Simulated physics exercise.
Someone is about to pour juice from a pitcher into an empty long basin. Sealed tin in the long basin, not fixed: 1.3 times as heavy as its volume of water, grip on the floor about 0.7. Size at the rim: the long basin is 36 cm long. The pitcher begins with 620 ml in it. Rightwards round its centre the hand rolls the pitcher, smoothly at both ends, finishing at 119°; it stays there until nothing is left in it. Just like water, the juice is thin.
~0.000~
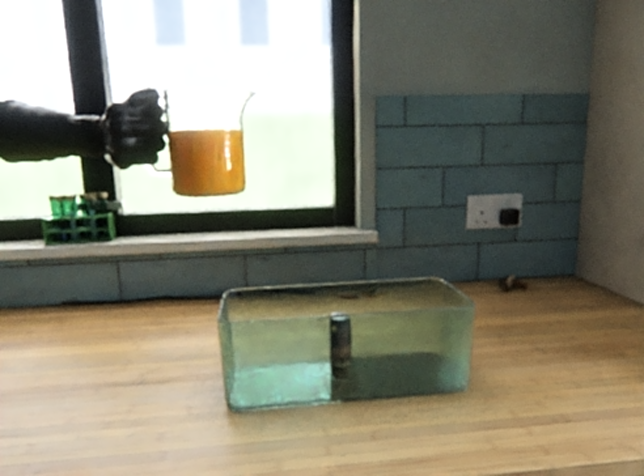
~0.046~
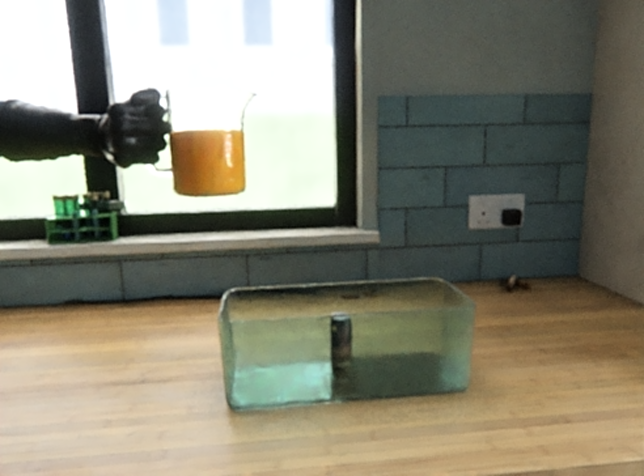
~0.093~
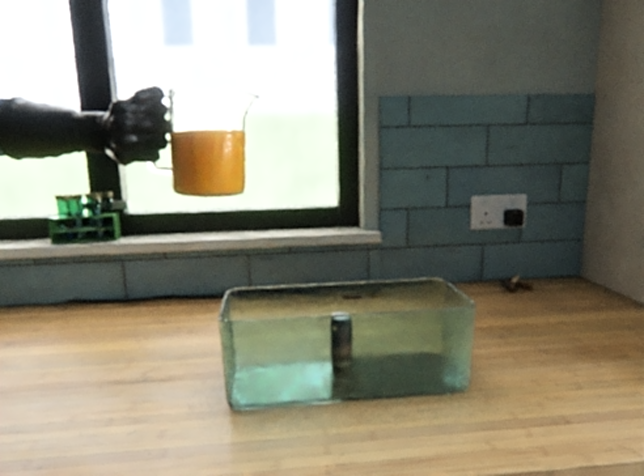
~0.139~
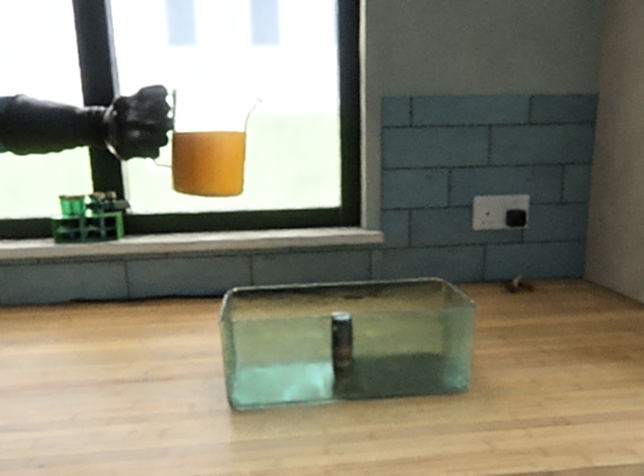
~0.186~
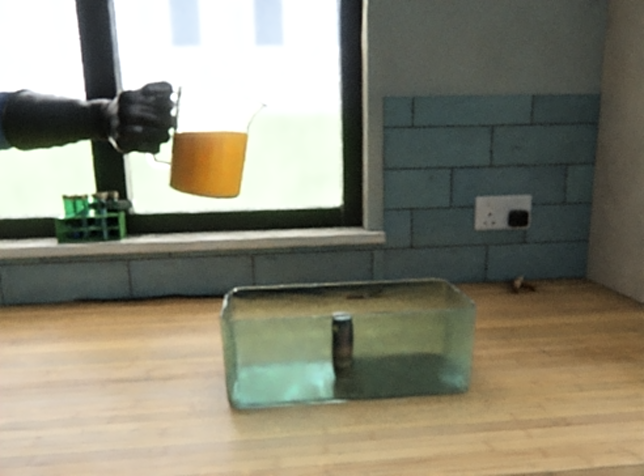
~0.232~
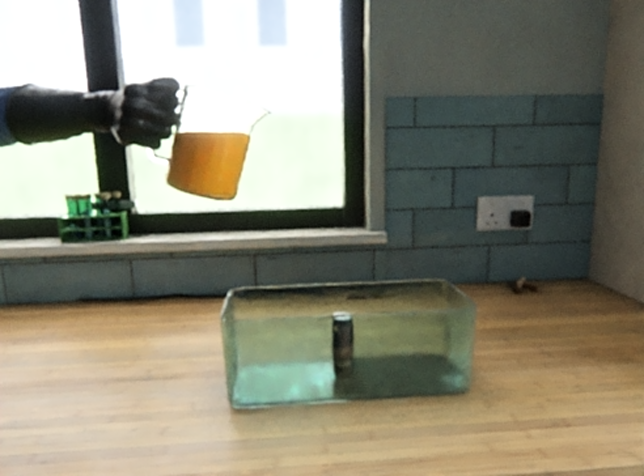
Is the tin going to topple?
Yes.
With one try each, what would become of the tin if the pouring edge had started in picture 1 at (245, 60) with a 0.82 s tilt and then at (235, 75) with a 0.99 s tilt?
Run one: It does not tip. Run two: It does not tip.
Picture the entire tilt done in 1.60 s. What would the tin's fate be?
Result: Tin upright.
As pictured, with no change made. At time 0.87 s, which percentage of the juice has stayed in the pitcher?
Some 20 per cent.
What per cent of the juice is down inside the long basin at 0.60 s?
Roughly 0 per cent.
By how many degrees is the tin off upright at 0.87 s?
It tilts roughly 0° from upright.
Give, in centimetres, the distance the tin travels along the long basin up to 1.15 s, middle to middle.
Close to 8 cm.
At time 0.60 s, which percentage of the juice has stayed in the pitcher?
Close to 88 percent of the liquid remains at that time.
Then, 0.60 s in, the tilt is 83° and 88 per cent is still to pour; the tin stands where it began.
Then, 0.87 s in, the tilt is 117° and 21 per cent is still to pour; the tin stands 2 cm from where it began.
Then, 1.15 s in, the tilt is 119° and 0 per cent is still to pour; the tin leans 47°.
Then, 1.45 s in, the tilt is 119° and 0 per cent is still to pour; the tin lies on its side.
Finally, the tin lies on its side.
